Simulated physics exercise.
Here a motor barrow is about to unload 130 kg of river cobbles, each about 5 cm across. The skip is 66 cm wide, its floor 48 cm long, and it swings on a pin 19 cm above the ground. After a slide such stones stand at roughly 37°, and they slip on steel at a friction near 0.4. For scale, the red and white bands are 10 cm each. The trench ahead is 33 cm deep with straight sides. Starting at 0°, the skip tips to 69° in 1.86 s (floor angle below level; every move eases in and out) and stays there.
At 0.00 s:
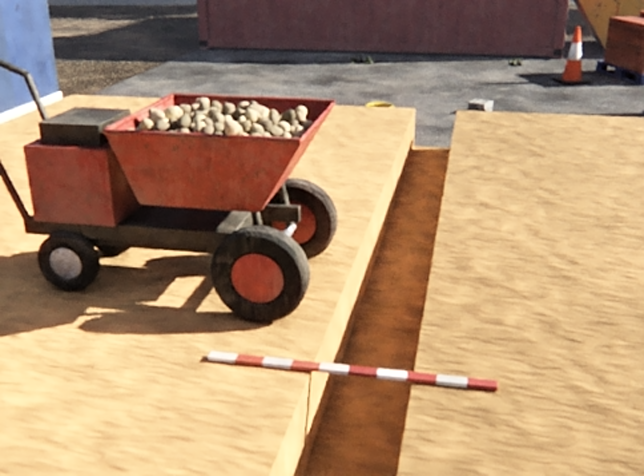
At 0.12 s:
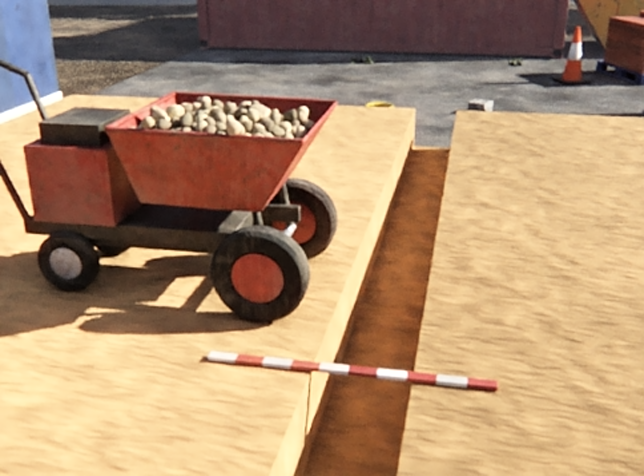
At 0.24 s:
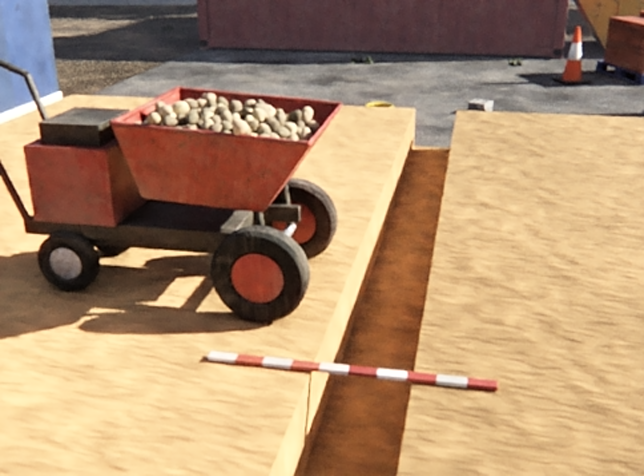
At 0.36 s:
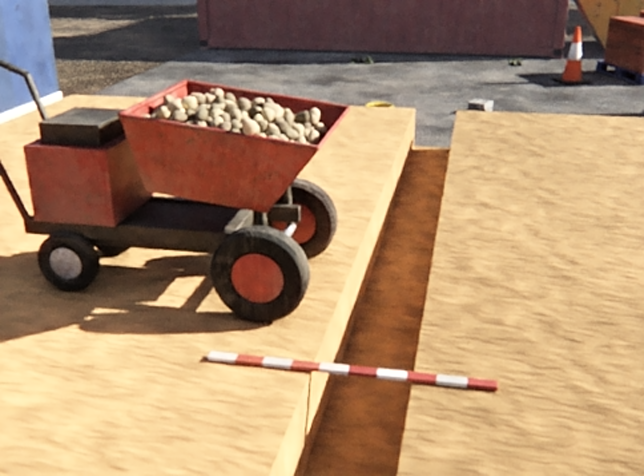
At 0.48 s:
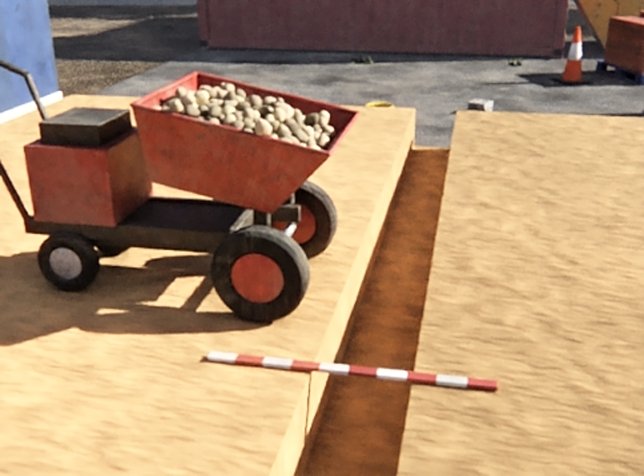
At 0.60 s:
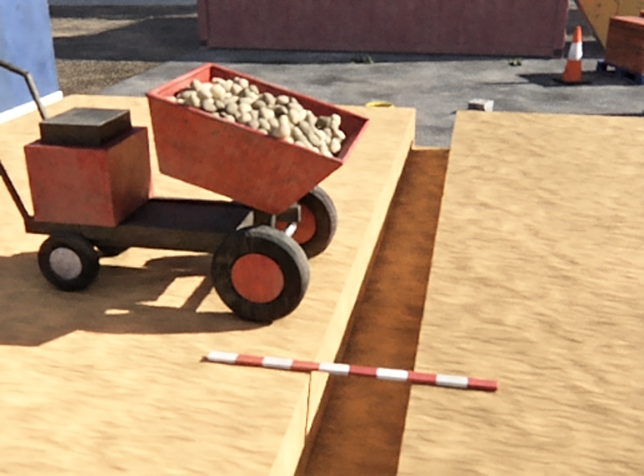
A red motor barrow loaded with pale, rounded stones stood still beside a straight trench while its skip slowly tilted down toward the right, its back end rising and the stones leaning with it.
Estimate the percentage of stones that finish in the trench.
Some 36 per cent of it.
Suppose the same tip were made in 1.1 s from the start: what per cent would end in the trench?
Then about 35 per cent.
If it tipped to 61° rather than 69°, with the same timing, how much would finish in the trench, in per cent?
Then about 20 per cent.
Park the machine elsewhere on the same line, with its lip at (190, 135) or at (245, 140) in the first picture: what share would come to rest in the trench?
First some 85, then 80 per cent.
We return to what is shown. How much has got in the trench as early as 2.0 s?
About 0 per cent by then.
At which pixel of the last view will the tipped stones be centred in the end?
Around (450, 297).
After 1.4 s the floor is at 58°; 97 % in the skip, 1 % in the trench, 2 % past the trench; the foremost stones are at (451, 267).
After 2.0 s the floor is at 69°; 60 % in the skip, 2 % in the trench, 39 % past the trench; the foremost stones are at (574, 336).
After 2.3 s the floor is at 69°; 38 % in the skip, 6 % in the trench, 56 % past the trench; the foremost stones are at (621, 328).
After 4.3 s the floor is at 69°; 9 % in the skip, 36 % in the trench, 54 % past the trench; the foremost stones are at (638, 319).
